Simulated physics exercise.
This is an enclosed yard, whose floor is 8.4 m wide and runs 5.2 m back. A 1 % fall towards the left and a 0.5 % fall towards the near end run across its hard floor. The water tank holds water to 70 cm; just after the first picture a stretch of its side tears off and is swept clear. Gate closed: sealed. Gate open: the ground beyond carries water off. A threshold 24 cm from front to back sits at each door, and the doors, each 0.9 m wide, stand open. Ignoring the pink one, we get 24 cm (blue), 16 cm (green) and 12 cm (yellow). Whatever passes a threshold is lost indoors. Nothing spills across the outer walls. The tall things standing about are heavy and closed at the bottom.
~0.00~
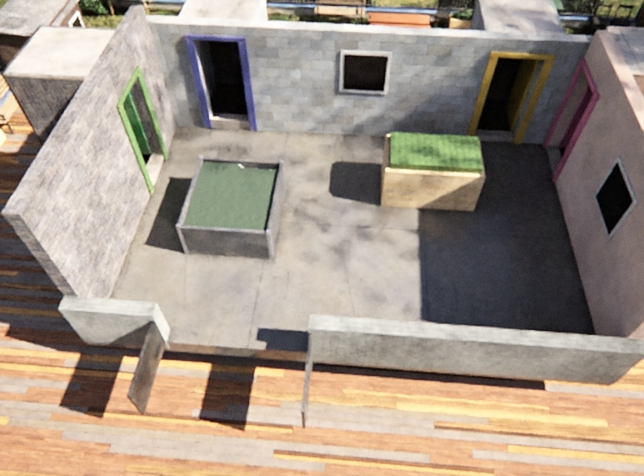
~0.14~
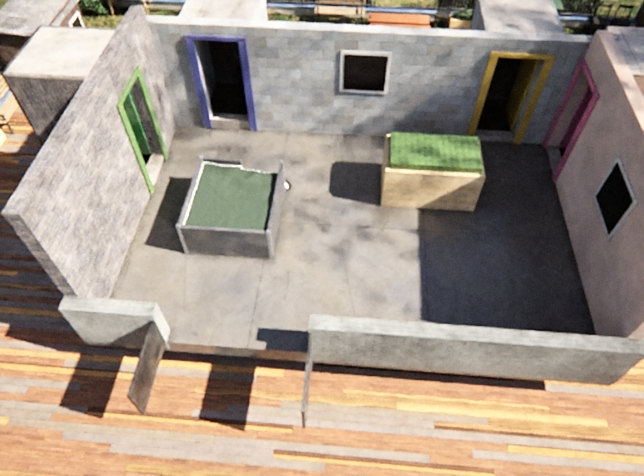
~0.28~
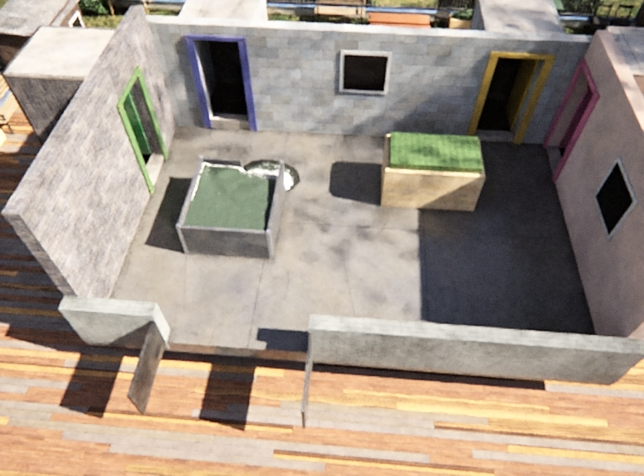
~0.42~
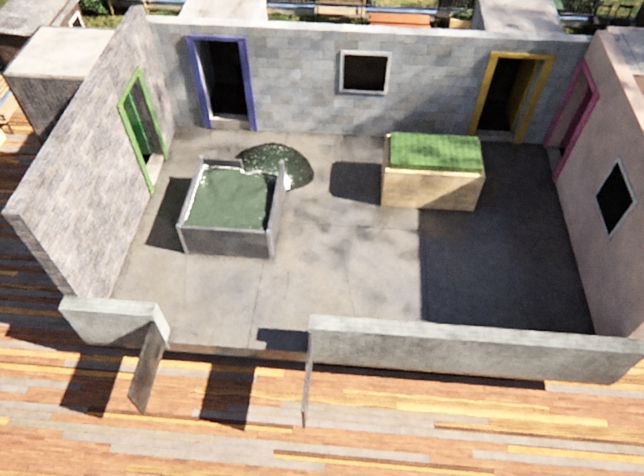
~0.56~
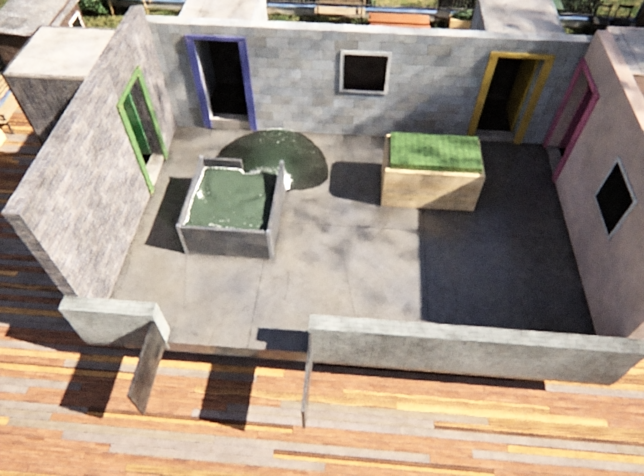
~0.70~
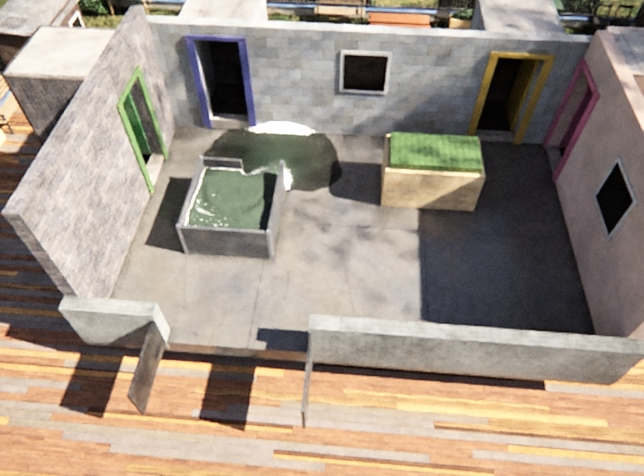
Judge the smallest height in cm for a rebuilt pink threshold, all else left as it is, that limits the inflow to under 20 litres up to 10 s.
Roughly 12.5 cm at the least.
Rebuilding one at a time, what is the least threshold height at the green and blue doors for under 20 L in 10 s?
You'd want about 6.5 centimetres at green and about 15 centimetres at blue.
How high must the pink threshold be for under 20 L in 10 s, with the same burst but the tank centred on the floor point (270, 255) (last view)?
A minimum of about 9.0 cm.
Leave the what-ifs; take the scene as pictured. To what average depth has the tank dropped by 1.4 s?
Near 46 cm, averaged.
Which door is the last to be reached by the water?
The answer is the pink door.
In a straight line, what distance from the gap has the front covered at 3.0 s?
Front distance: Approx. 6.2 m.
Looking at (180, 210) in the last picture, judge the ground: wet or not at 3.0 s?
At that moment it's submerged.
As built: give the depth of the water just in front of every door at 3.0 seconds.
Depths in cm - blue: 14, pink: 11, green: 11, yellow: 3.
After 1.4 s water covers 15 % of the floor, deepest (36 cm) near (266, 186); it has not reached the pink door.
After 3.0 s water covers 35 % of the floor, deepest (24 cm) near (184, 130); 11 cm at the pink door, 0 litres in over its 9 cm threshold.
After 10.0 s water covers 90 % of the floor, deepest (11 cm) near (100, 324); 4 cm at the pink door, 59 litres in over its 9 cm threshold.
At the pink door as built, the water arrived by 2.9 s and peaked near 18 cm at 3.6 s.
Run again over the same 10 s with other heights there, 27 litres in over 11.5 cm, 13 litres over 13.5 cm. The limit of 20 litres is kept from about 12.5 cm up.
